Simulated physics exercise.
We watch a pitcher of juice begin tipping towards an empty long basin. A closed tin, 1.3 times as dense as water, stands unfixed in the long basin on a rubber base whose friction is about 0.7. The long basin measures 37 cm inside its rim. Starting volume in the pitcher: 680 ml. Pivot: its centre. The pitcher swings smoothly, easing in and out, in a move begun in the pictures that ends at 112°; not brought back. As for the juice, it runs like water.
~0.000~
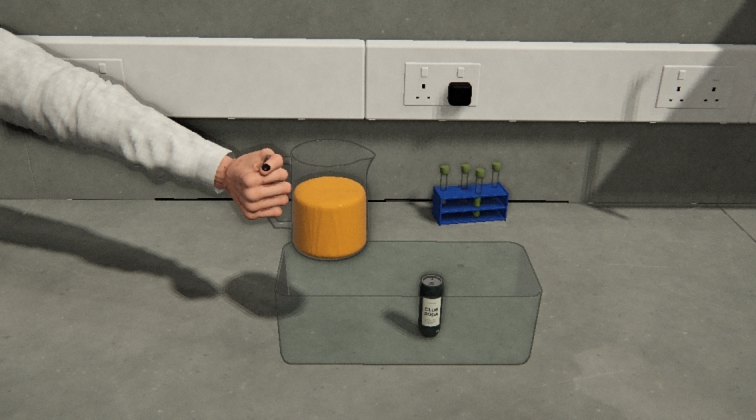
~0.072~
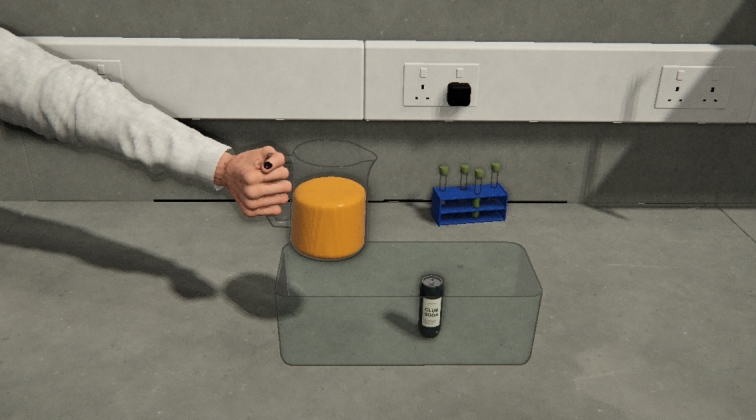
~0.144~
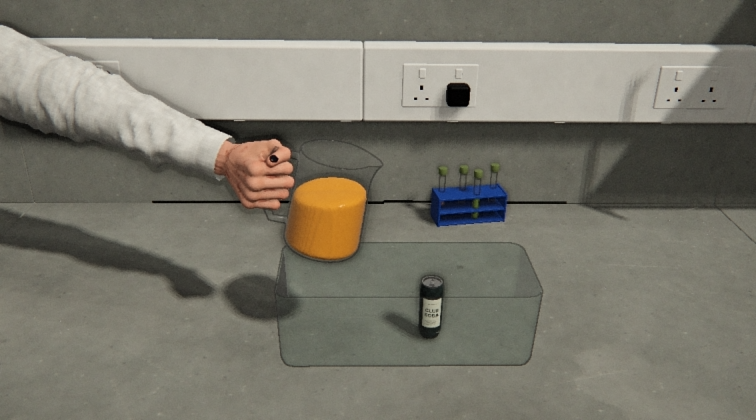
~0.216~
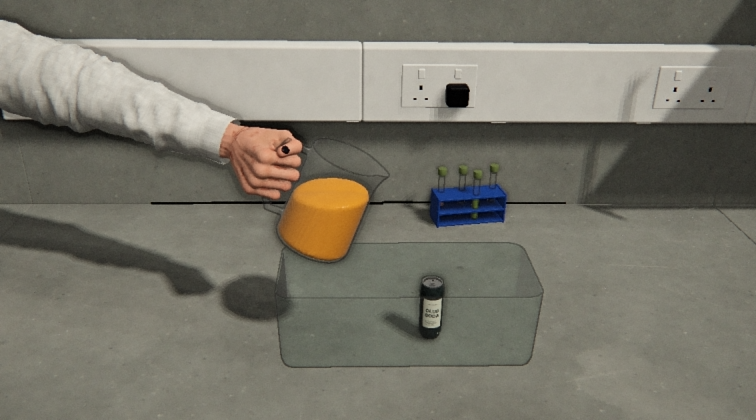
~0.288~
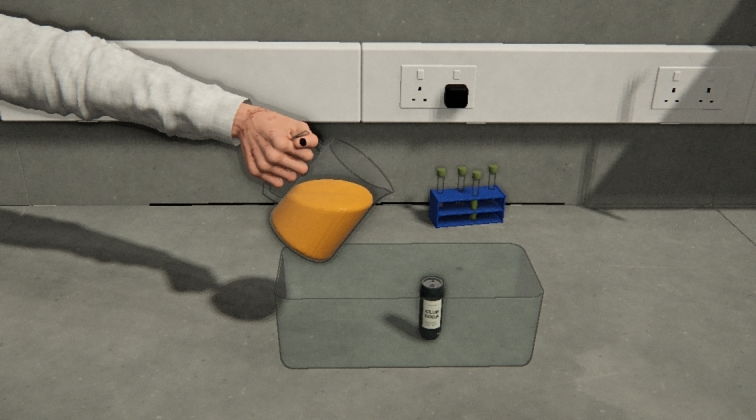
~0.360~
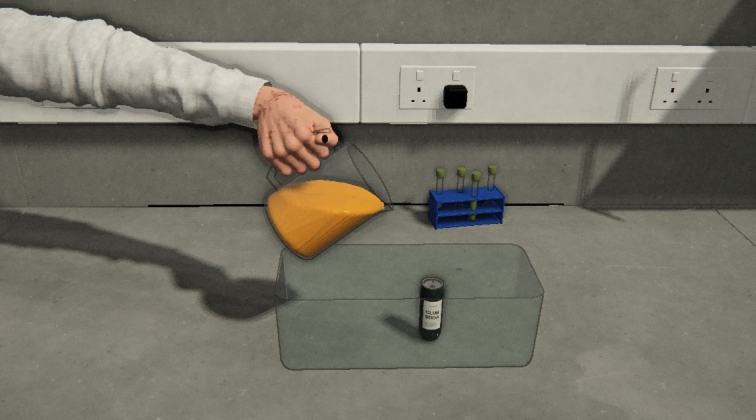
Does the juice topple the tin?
Watch, it's going to go down.
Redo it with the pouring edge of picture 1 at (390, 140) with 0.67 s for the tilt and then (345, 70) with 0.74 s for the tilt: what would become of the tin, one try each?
Trial 1 - tin stays standing; trial 2 - tin stays standing.
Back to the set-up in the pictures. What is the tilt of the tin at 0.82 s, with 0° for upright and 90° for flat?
0°.
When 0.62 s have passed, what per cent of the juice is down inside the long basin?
Close to 18 in a hundred.
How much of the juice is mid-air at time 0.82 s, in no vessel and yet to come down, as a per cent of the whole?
In-air share: About 8 %.
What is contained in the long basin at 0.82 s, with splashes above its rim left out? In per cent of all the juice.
I reckon close to 74 per cent.
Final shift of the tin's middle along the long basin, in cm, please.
It finishes around 9.5 cm from where it began.
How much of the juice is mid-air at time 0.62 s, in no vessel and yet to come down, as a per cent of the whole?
Near 20 per cent at that moment.
By 0.62 s the tilt is 105° and 62 per cent is still to pour; the tin stands where it began.
By 0.82 s the tilt is 112° and 17 per cent is still to pour; the tin stands 4 cm from where it began.
By 1.02 s the tilt is 112° and 2 per cent is still to pour; the tin leans 36°.
By 1.24 s the tilt is 112° and 0 per cent is still to pour; the tin lies on its side.
At rest the tin lies on its side.
